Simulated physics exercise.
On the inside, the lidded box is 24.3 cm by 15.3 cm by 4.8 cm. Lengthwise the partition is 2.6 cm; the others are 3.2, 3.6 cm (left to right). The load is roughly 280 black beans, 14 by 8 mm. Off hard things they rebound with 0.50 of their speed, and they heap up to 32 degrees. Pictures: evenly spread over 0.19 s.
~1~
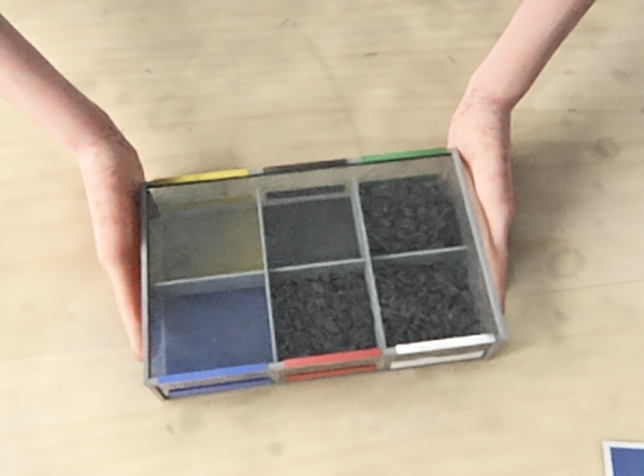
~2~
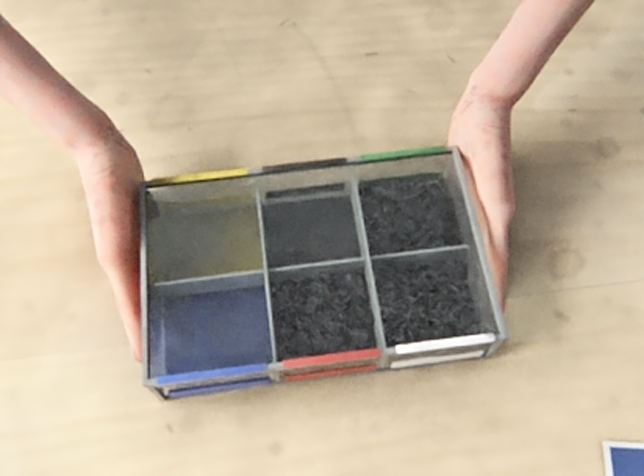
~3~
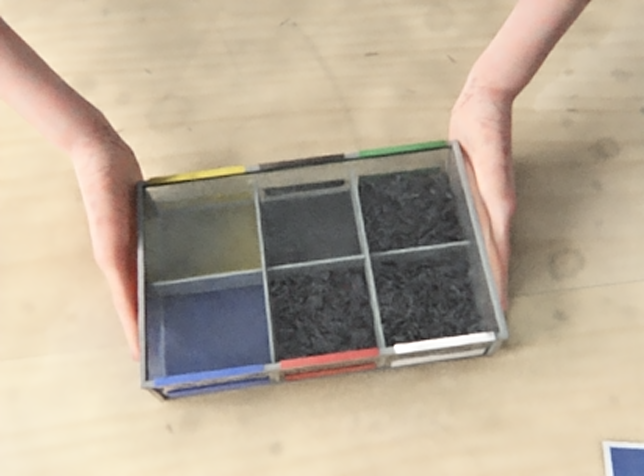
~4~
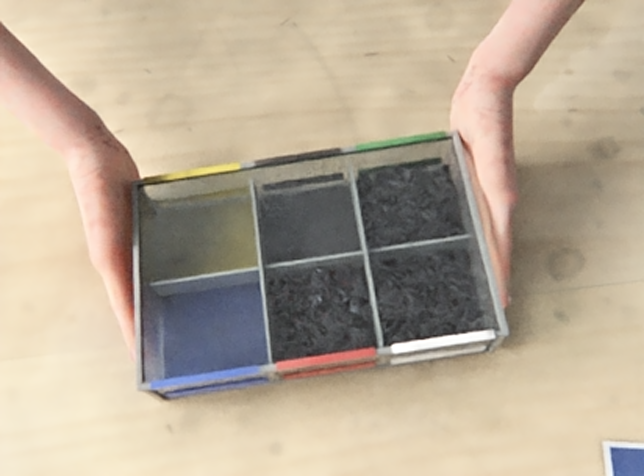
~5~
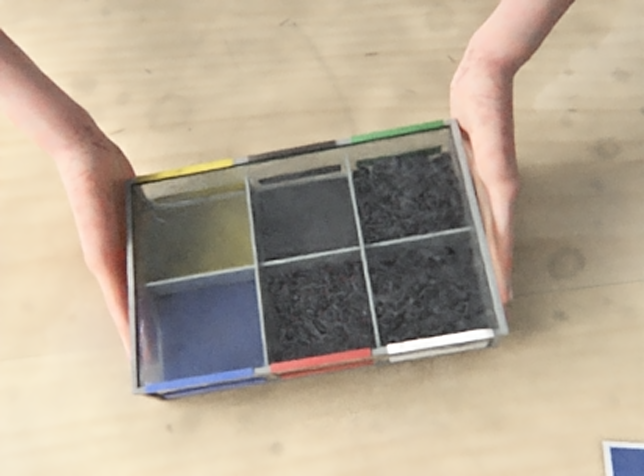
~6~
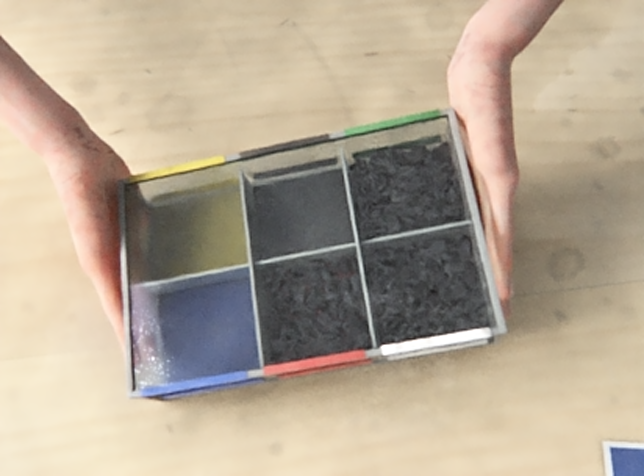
In the video, two hands hold a clear-lidded box divided into six compartments, with dark pieces filling the red, green and white-marked sections, and gradually tilt it so its left front corner becomes lowest while the pieces stay in place.
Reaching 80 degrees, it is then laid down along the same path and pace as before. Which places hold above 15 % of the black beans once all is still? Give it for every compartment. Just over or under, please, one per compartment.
Red: Over, blue: Under, green: Over, yellow: Under, white: Over, black: Under.
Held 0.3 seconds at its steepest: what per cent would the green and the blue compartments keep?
Green 30, blue 5.
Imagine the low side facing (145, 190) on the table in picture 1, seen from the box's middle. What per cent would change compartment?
Roughly 25 per cent.
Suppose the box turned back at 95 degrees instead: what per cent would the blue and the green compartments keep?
With that change it's blue at 10 per cent and green at 25 per cent.
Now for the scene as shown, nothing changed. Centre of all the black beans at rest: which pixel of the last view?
Near (388, 308).
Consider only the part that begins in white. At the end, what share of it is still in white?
Something like 90 per cent.
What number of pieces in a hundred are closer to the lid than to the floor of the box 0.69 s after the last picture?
Roughly 40 percent of the pieces.
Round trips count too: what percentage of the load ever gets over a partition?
The share comes out near 15 per cent.
Then, 0.69 s after the last picture, tilt 80 degrees; red 30 %, green 35 %, white 35 %.
Then, 1.15 s after the last picture, tilt 35 degrees; red 30 %, blue 5 %, green 30 %, white 35 %.
Then, 1.68 s after the last picture, tilt 0 degrees; red 30 %, blue 5 %, green 30 %, white 35 %.
In the end, red 30 %, blue 5 %, green 30 %, yellow 0 %, white 35 %, black 0 %.
